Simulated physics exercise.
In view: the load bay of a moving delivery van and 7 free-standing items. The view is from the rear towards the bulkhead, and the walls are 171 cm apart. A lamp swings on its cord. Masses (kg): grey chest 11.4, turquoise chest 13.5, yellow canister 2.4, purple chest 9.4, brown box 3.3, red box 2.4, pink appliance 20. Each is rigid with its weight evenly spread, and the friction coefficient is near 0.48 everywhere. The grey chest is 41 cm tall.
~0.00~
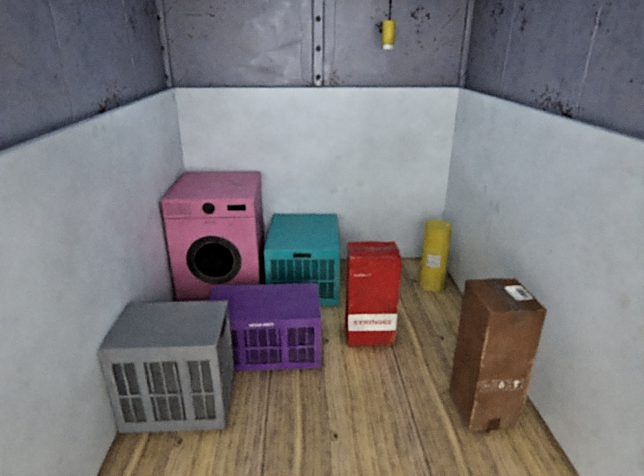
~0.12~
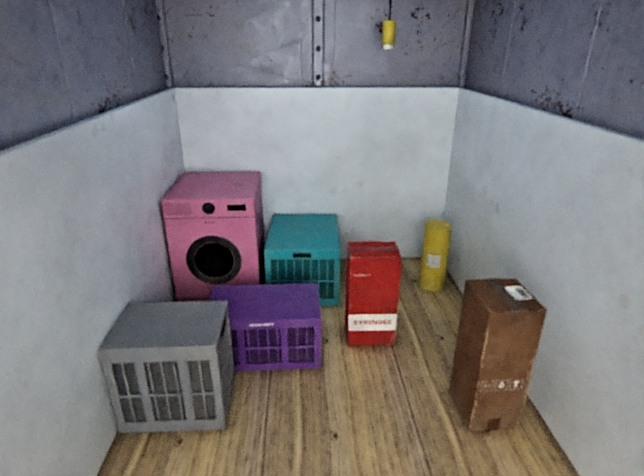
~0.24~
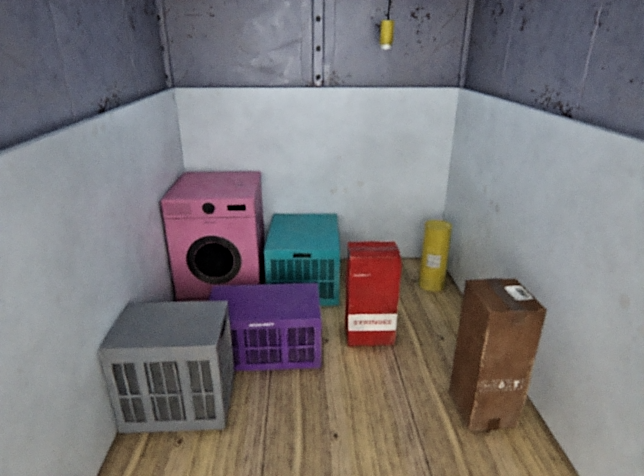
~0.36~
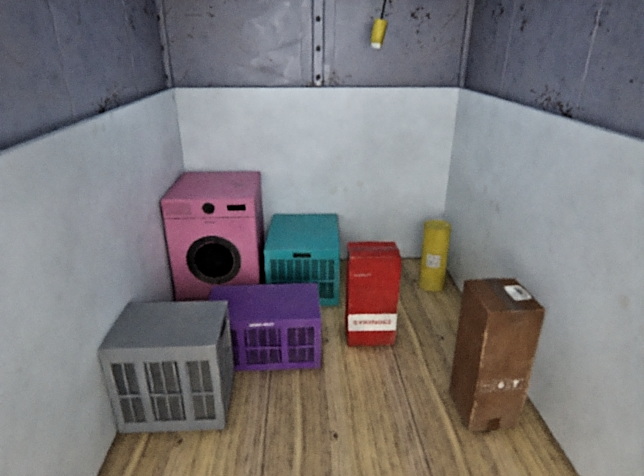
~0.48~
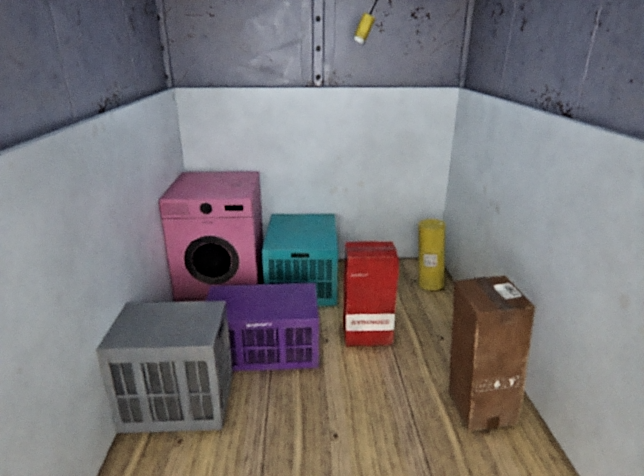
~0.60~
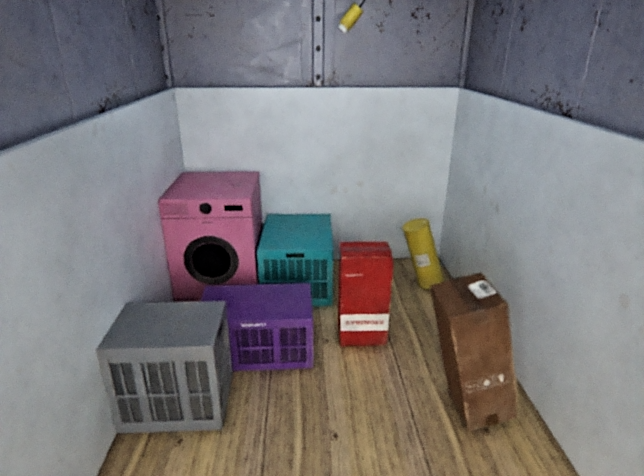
A pink appliance, several chests and boxes and a yellow canister stood in a van as the hanging lamp swung left; then the brown box and canister leaned left and some items shifted slightly.
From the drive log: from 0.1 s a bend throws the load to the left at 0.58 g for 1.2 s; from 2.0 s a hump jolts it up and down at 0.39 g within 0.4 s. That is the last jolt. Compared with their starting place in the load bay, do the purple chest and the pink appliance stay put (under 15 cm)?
The purple chest gets shifted; the pink appliance holds its spot.
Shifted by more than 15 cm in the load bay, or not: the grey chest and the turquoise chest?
The grey chest stays put; the turquoise chest stays put.
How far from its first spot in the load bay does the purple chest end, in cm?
About 28 cm.
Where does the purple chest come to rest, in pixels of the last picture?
At about (206, 328).
After 0.80 s, force 0.58 g left; purple chest moved 11 cm near (242, 326); yellow canister 74° off upright; brown box 55° off upright.
After 0.90 s, force 0.58 g left; purple chest moved 16 cm near (231, 326); brown box on its side; yellow canister on its side.
After 1.10 s, force 0.46 g left; purple chest moved 29 cm near (206, 327); yellow canister on its side; brown box on its side.
In the end (3.0 s), toppled in the load bay, yellow canister, brown box and red box; not toppled but over 15 cm from the start, purple chest; the other 3 under 15 cm from the start. In the last view, purple chest near (206, 328), pink appliance near (219, 237).
